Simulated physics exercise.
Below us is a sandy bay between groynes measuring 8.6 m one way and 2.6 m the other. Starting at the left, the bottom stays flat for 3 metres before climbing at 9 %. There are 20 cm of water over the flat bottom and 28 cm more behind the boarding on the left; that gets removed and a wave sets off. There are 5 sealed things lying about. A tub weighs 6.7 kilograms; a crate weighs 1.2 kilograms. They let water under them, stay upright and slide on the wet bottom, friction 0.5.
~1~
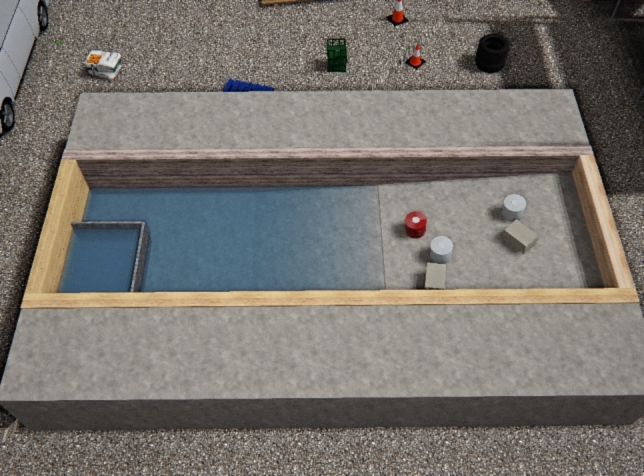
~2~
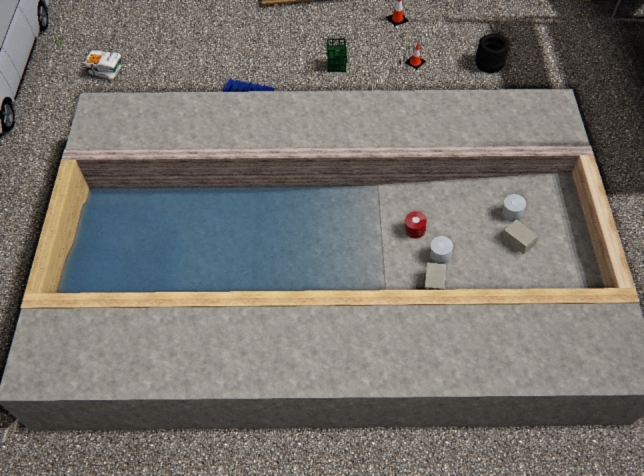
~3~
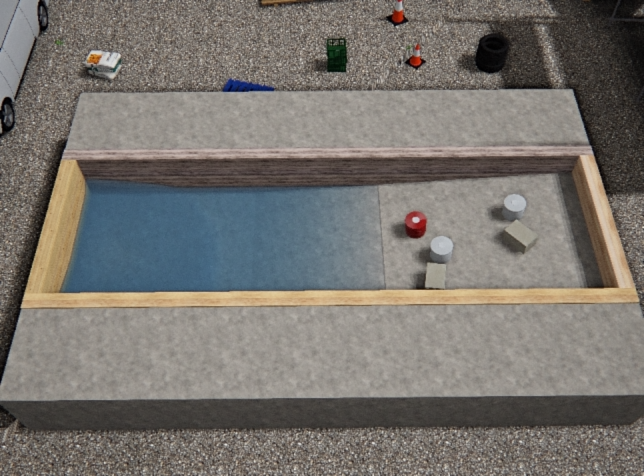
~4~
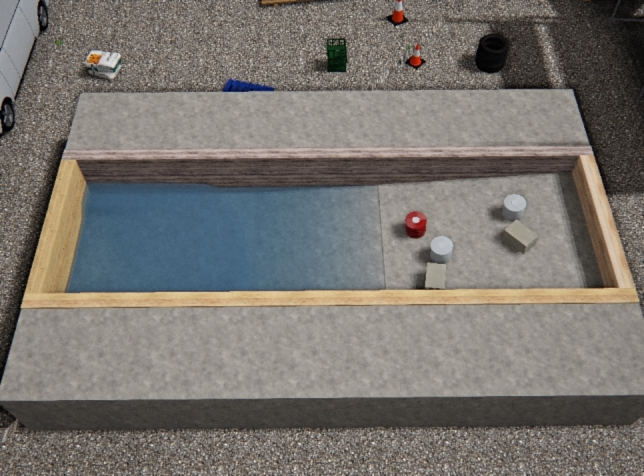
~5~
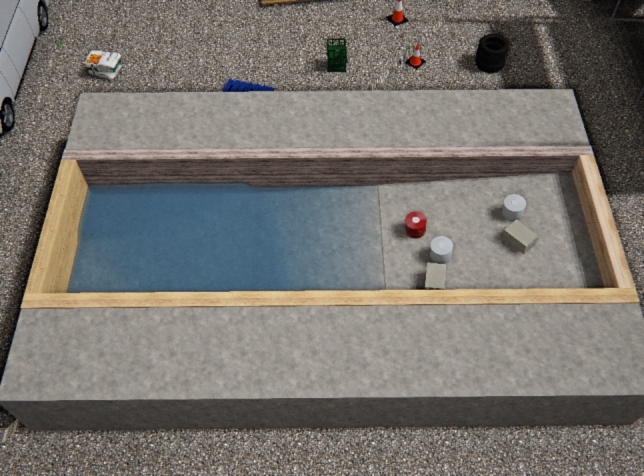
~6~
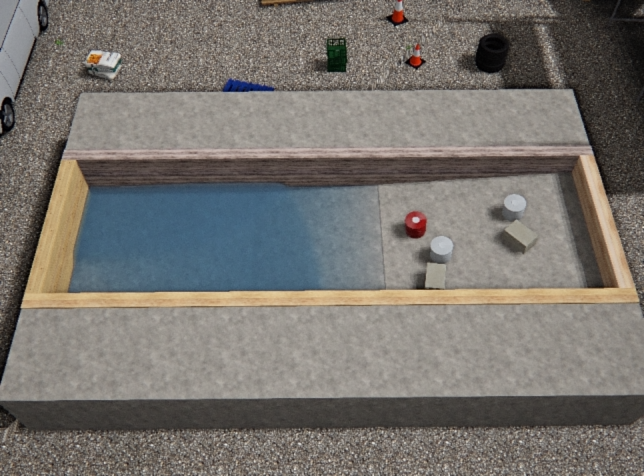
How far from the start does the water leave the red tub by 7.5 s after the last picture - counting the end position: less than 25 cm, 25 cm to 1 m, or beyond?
Red tub moves a short way.
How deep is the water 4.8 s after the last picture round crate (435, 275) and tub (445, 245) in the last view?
I'd put it at 3 cm and 3 cm respectively.
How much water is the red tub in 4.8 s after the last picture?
Somewhere close to 3 cm.
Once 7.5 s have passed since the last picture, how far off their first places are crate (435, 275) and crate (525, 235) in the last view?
First 200 cm, then 0 cm.
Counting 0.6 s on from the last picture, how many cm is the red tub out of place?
Displacement by then near 0 cm.
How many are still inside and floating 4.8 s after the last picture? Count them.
The count is 1.
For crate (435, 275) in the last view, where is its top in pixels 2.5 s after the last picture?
Around (463, 276).
Then, 0.6 s after the last picture the red tub is near (417, 220), 0.0 m from its start, aground; 0 afloat.
Then, 2.5 s after the last picture the red tub is near (441, 214), 0.4 m from its start, aground; 1 afloat.
Then, 4.8 s after the last picture the red tub is near (442, 214), 0.4 m from its start, aground; 1 afloat.
Then, 7.5 s after the last picture the red tub is near (442, 214), 0.4 m from its start, aground; 1 afloat.
